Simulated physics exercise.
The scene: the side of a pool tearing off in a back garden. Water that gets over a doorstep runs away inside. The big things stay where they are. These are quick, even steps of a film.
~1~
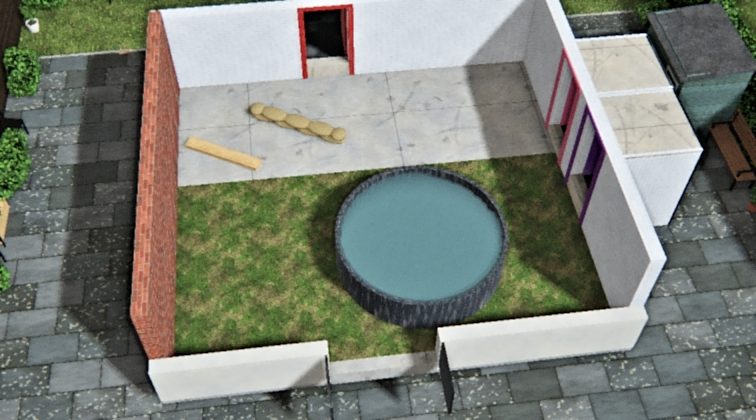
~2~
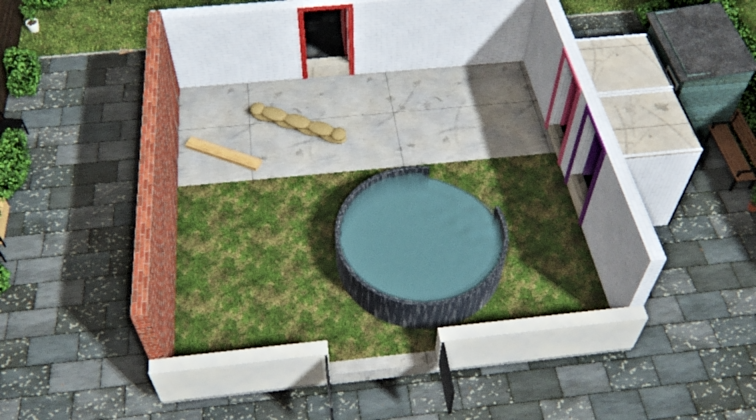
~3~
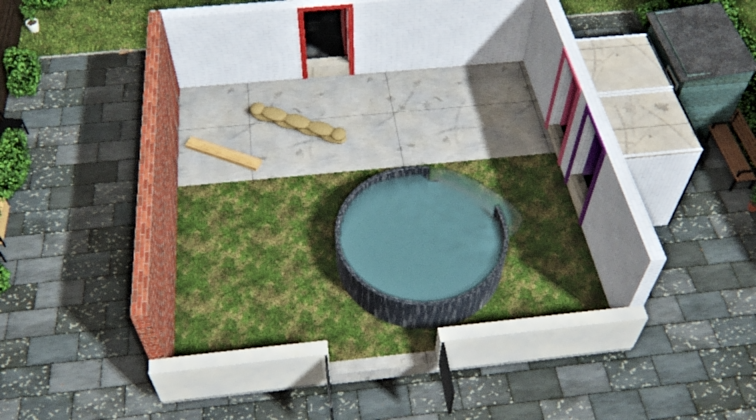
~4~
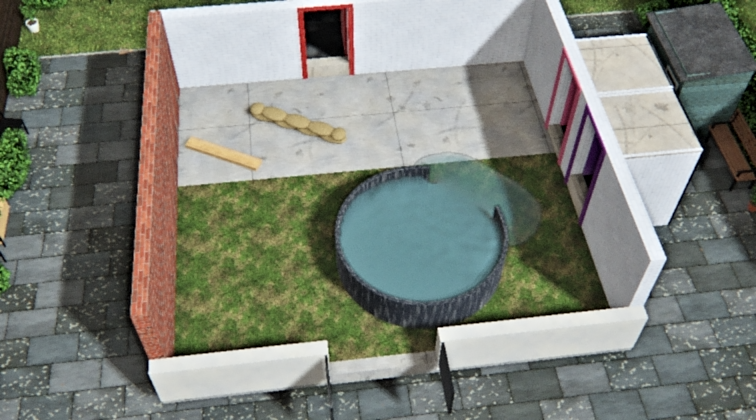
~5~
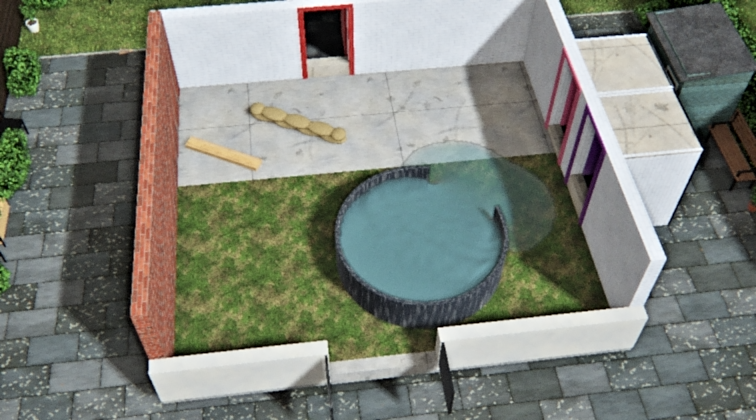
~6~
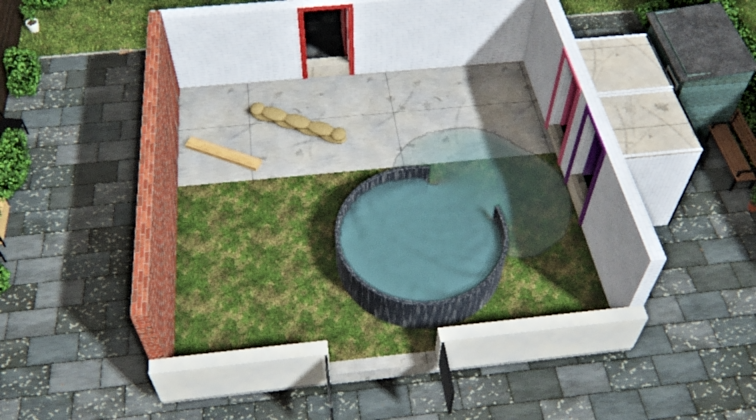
Water pouring through a gap torn in the far side of a round garden pool, spreading over grass and pale paving.
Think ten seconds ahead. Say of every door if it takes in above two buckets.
In the end: The red door holds within the limit; the pink door floods; the purple door holds within the limit.
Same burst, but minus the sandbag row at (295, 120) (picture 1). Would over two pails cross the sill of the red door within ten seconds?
My reading: Red is under.
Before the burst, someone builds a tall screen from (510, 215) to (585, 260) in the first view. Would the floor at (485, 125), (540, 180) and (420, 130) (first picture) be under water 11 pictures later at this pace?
As listed: Flooded, covered, awash.
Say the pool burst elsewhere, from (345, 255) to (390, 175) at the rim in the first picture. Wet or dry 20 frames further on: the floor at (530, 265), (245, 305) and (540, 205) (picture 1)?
In turn: Free of water, under water, free of water.
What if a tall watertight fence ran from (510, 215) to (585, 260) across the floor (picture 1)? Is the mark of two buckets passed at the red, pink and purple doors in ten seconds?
One by one: Red door stays under; pink door is over; purple door keeps below it.
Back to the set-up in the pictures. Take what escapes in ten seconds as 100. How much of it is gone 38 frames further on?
I make it 80 per cent.
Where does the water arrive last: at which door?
That is the red-painted one.
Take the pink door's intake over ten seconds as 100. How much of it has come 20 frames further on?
Some 70 per cent.
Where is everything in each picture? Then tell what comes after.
The first picture shows still water in the round pool at (421, 234).
In the second picture, the front is at a hidden place, out from the gap on the round pool's far side.
In the third picture, the front is at (516, 226), out from the gap on the round pool's far side.
In the fourth picture, water pours out on the round pool's far side and has run to (537, 213).
In the fifth picture, water pours out on the round pool's far side and has run to (546, 190).
In the sixth picture, water pours out on the round pool's far side and has run to (556, 175).
A moment on, water covers 25 % of the floor; the red door not reached, the pink door under two buckets in, the purple door wet at the sill, nothing in.
Next, water covers 30 % of the floor; the red door not reached, the pink door over two buckets in, the purple door wet at the sill, nothing in.
Then, water covers 40 % of the floor; the red door wet at the sill, nothing in, the pink door far over two buckets in, the purple door wet at the sill, nothing in.
Later, water covers 60 % of the floor; the red door wet at the sill, nothing in, the pink door far over two buckets in, the purple door wet at the sill, nothing in.
In the end, water covers 90 % of the floor; the red door wet at the sill, nothing in, the pink door far over two buckets in, the purple door wet at the sill, nothing in.
